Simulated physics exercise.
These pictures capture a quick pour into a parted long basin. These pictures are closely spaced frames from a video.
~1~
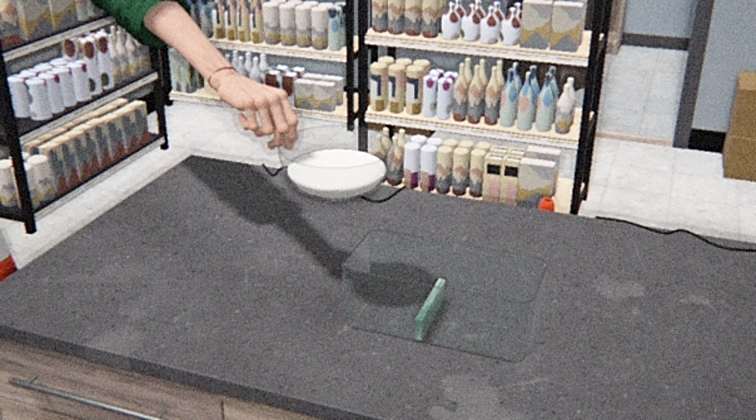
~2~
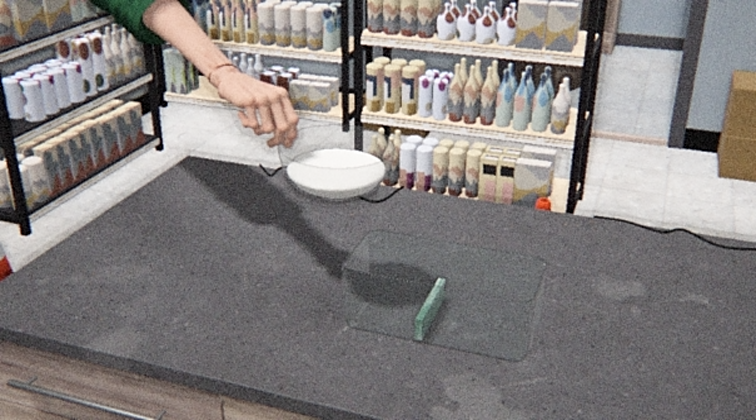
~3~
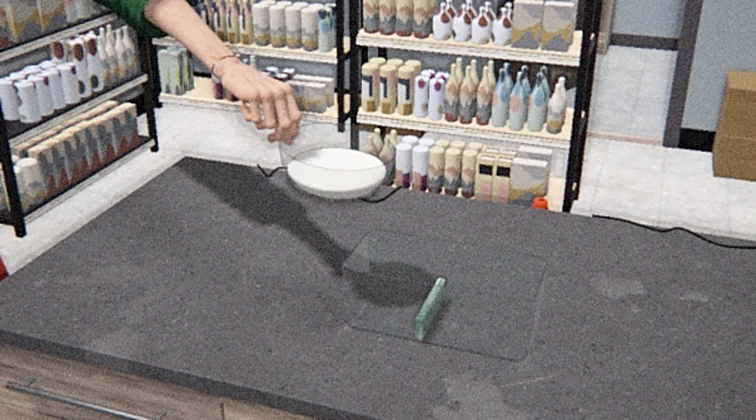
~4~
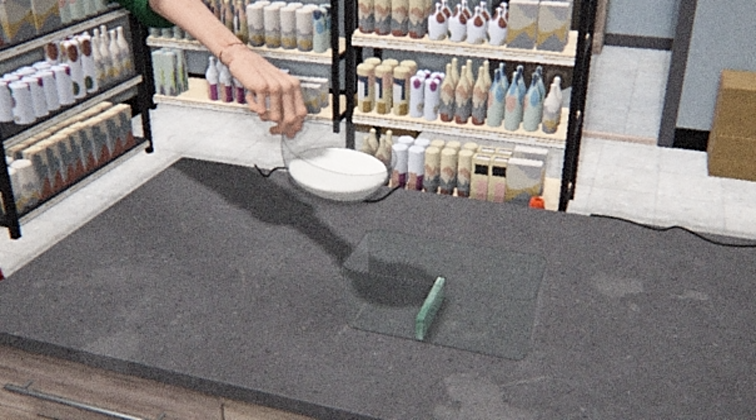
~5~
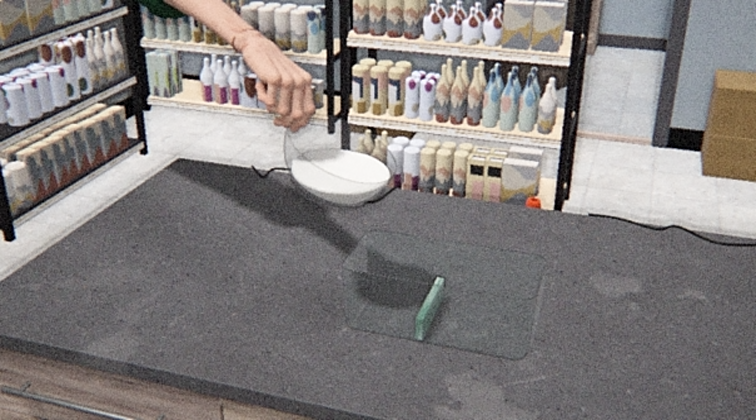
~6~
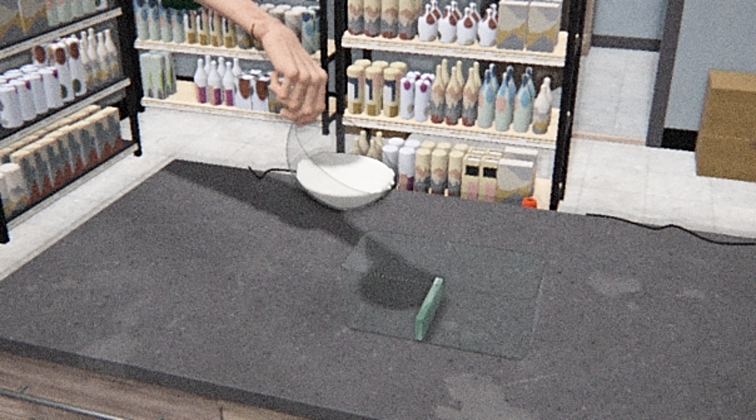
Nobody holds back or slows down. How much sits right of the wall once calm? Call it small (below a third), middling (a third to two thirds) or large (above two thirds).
Small.
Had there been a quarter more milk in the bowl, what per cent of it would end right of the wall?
Near 15 in a hundred.
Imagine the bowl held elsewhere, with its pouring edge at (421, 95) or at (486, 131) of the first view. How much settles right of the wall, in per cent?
Around 70 percent first, around 85 percent second.
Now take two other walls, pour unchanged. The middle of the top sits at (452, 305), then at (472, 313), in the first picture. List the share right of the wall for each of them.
About 10 and 15 per cent.
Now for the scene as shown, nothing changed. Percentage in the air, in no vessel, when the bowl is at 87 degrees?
I'd reckon some 30 per cent.
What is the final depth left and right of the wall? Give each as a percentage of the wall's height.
Levels: Left around 70 per cent, right around 0 per cent.
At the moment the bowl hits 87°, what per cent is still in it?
Still holding around 20 %, give or take.
A moment on, the bowl is tipped on its side and 19 per cent is still to pour, 50 is left of the wall and 2 right of it.
Next, the bowl is tipped right over and 1 per cent is still to pour, 88 is left of the wall and 4 right of it.
Then the bowl is tipped right over and 0 per cent is still to pour, 89 is left of the wall and 8 right of it.
Later the bowl is tipped right over and 0 per cent is still to pour, 89 is left of the wall and 8 right of it.
Finally, 89 per cent lies left of the wall, 8 right of it and 3 outside.
